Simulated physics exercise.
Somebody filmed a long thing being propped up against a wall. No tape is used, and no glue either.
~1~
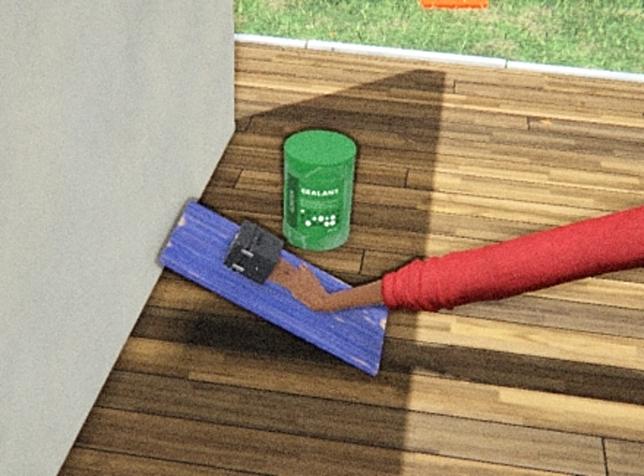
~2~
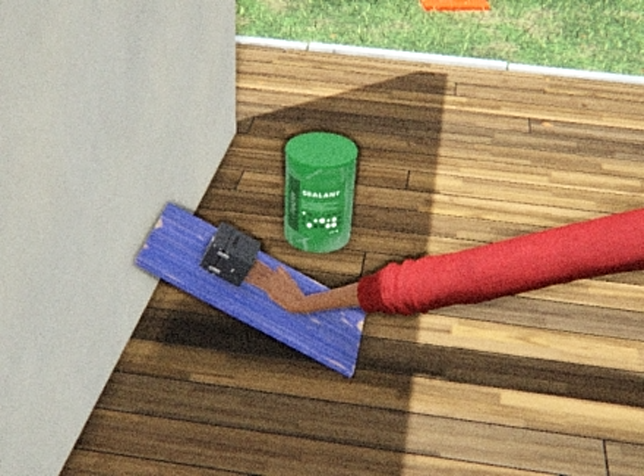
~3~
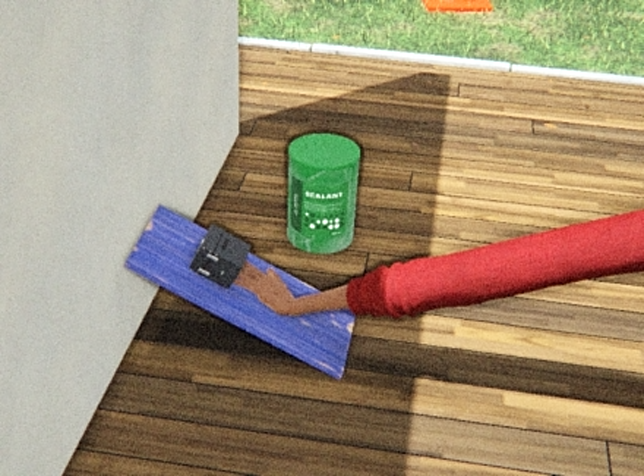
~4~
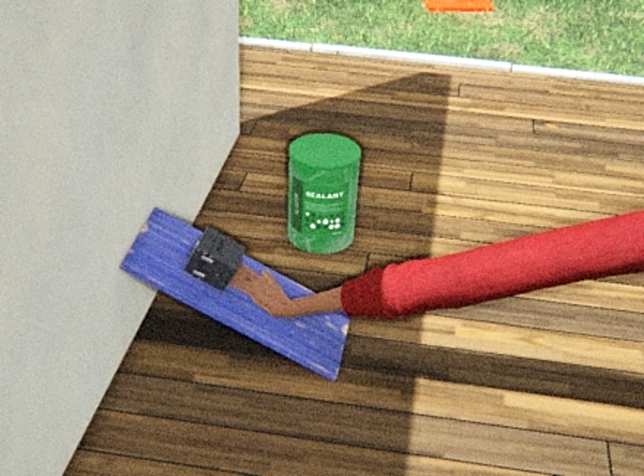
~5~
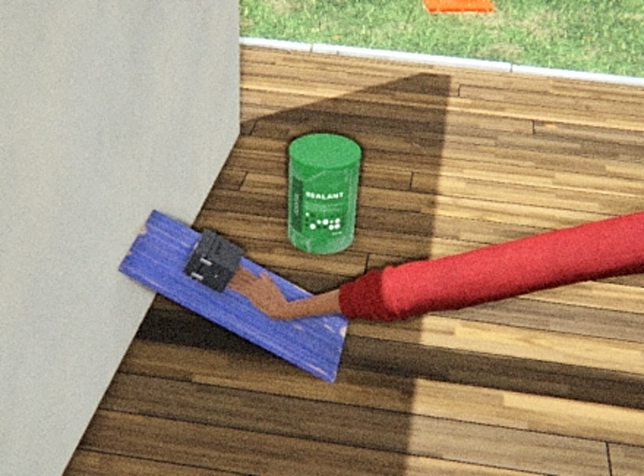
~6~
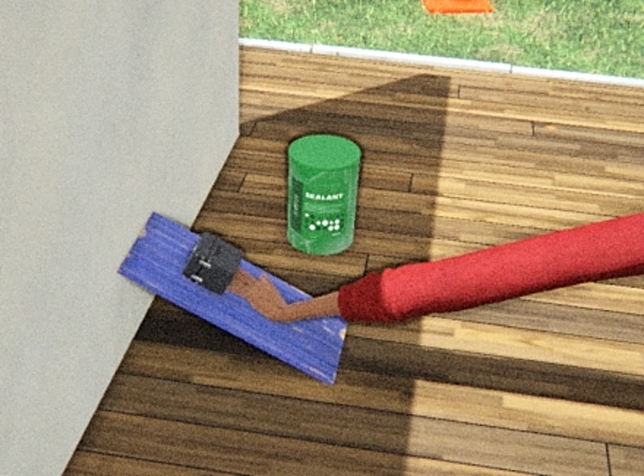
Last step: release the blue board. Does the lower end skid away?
Yes, it skids.
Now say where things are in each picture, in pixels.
Not yet at the wall; blue board (280, 286); green pail (318, 191), in the first picture.
Not yet at the wall; blue board (257, 288); green pail (319, 193), in the second picture.
Not yet at the wall; blue board (247, 290); green pail (322, 194), in the third picture.
Not yet at the wall; blue board (242, 292); green pail (323, 194), in the fourth picture.
Leant on the wall, still held; blue board (240, 294); green pail (323, 194), in the fifth picture.
Leant on the wall, still held; blue board (240, 296); green pail (322, 195), in the sixth picture.
Then, 0.20 s later than the last frame, blue board sunk by 5° near (244, 304).
Then, 0.30 s later than the last frame, blue board sunk by 22° near (253, 331).
Then, 0.40 s later than the last frame, blue board sunk by 26° near (255, 338).
When it is over, moved from the start, blue board; green pail as before. End places, in pixels of the last picture, blue board near (255, 338). The board gives way.
